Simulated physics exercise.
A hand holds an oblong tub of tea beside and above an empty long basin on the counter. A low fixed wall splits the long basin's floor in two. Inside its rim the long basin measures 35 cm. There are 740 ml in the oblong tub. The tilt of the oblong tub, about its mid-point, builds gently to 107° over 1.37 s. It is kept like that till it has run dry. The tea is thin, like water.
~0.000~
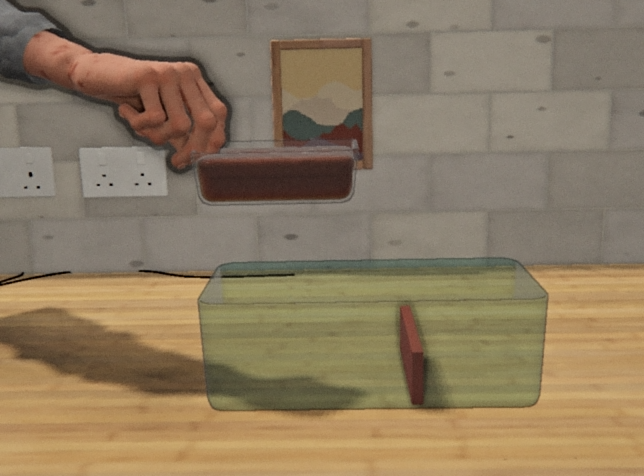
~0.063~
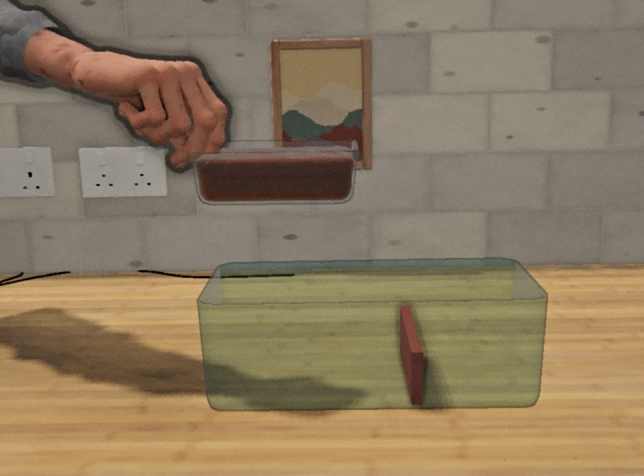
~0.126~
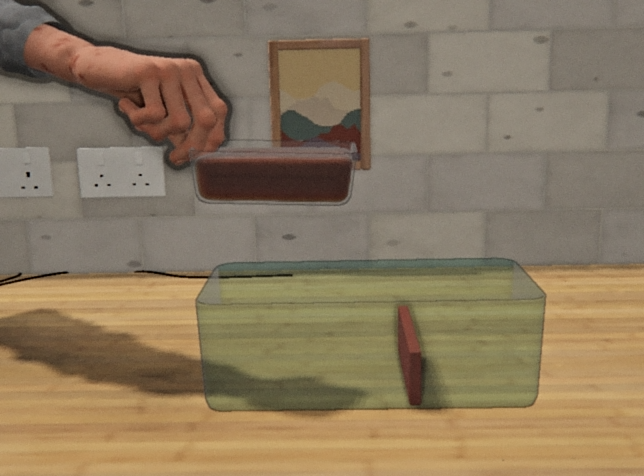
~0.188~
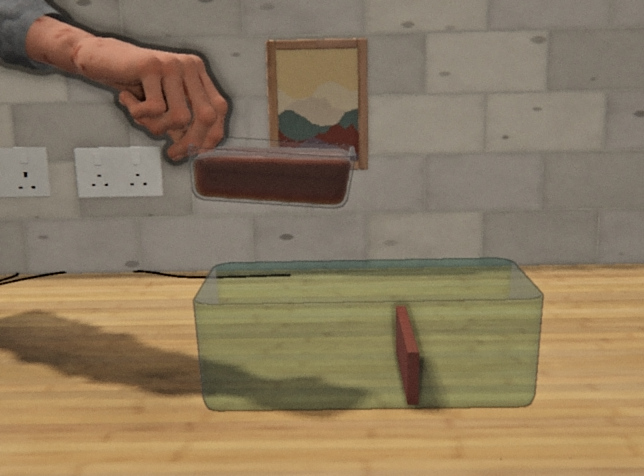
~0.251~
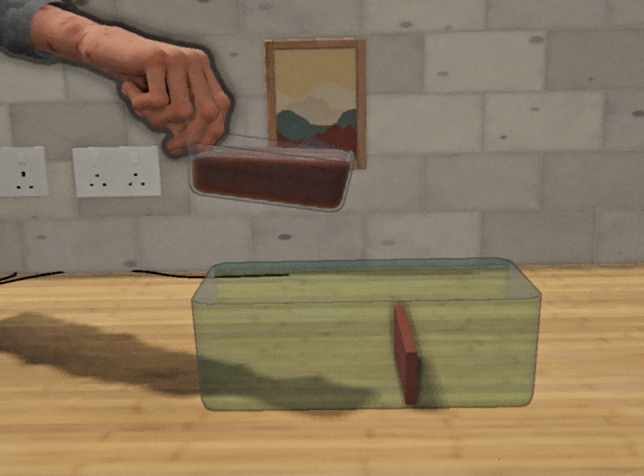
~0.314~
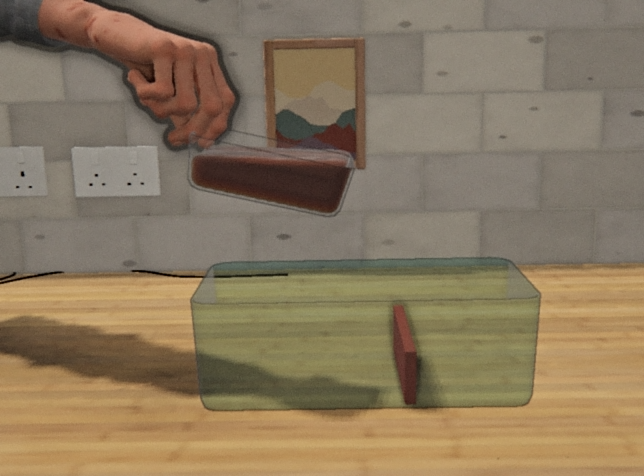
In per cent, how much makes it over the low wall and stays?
The far part has some 58 per cent.
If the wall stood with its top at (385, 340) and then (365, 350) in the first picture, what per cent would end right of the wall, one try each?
First 75, then 75 per cent.
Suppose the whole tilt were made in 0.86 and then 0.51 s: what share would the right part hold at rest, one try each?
In turn about 50 and 15 per cent.
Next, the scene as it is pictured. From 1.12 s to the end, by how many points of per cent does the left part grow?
About 4 per cent.
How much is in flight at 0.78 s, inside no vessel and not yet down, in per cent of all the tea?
Near 32 in a hundred.
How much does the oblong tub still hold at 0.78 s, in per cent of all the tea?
About 18 per cent.
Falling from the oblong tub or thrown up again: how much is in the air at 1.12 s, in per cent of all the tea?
About 2 per cent.
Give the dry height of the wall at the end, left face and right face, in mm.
Left about 50 mm, right about 36 mm.
Then, 0.78 s in, the tilt is 65° and 18 per cent is still to pour, 8 is left of the wall and 41 right of it.
Then, 1.12 s in, the tilt is 99° and 3 per cent is still to pour, 33 is left of the wall and 58 right of it.
Then, 1.48 s in, the tilt is 107° and 0 per cent is still to pour, 38 is left of the wall and 58 right of it.
Then, 1.87 s in, the tilt is 107° and 0 per cent is still to pour, 38 is left of the wall and 58 right of it.
Finally, 38 per cent lies left of the wall, 58 right of it and 4 outside.
